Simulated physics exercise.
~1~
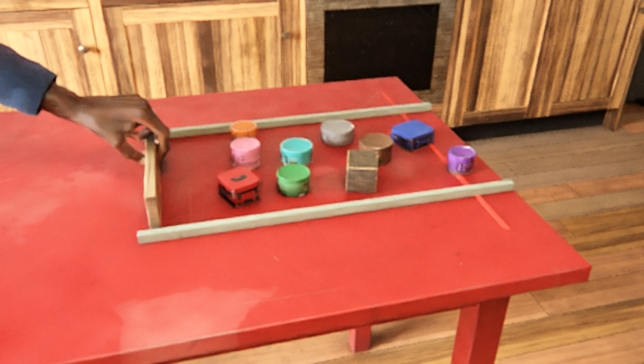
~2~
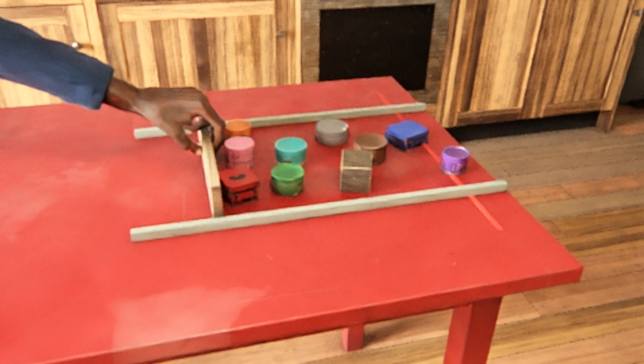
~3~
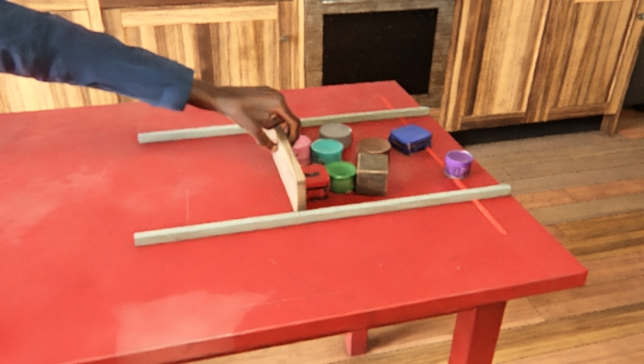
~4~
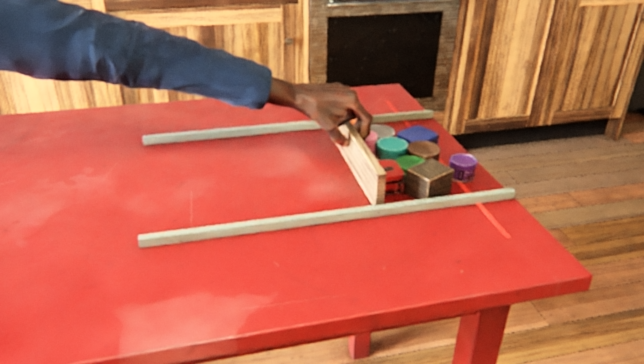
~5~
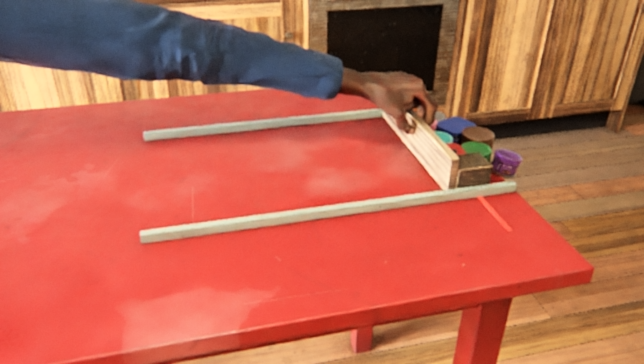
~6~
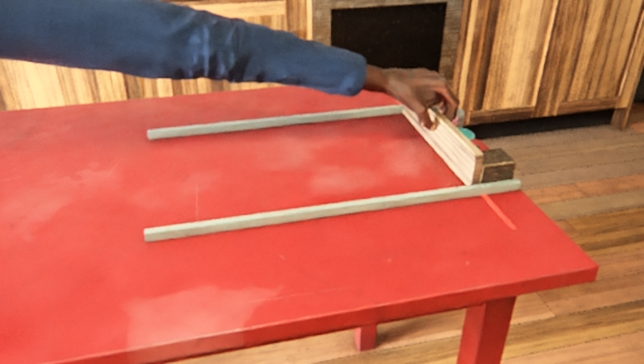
On a red table in a wood-panelled kitchen, a hand slid an upright board rightward between two rails, gathering small colourful containers and pushing them past the tape mark toward the table's edge, until most were gone from view and a brownish box remained against the board.
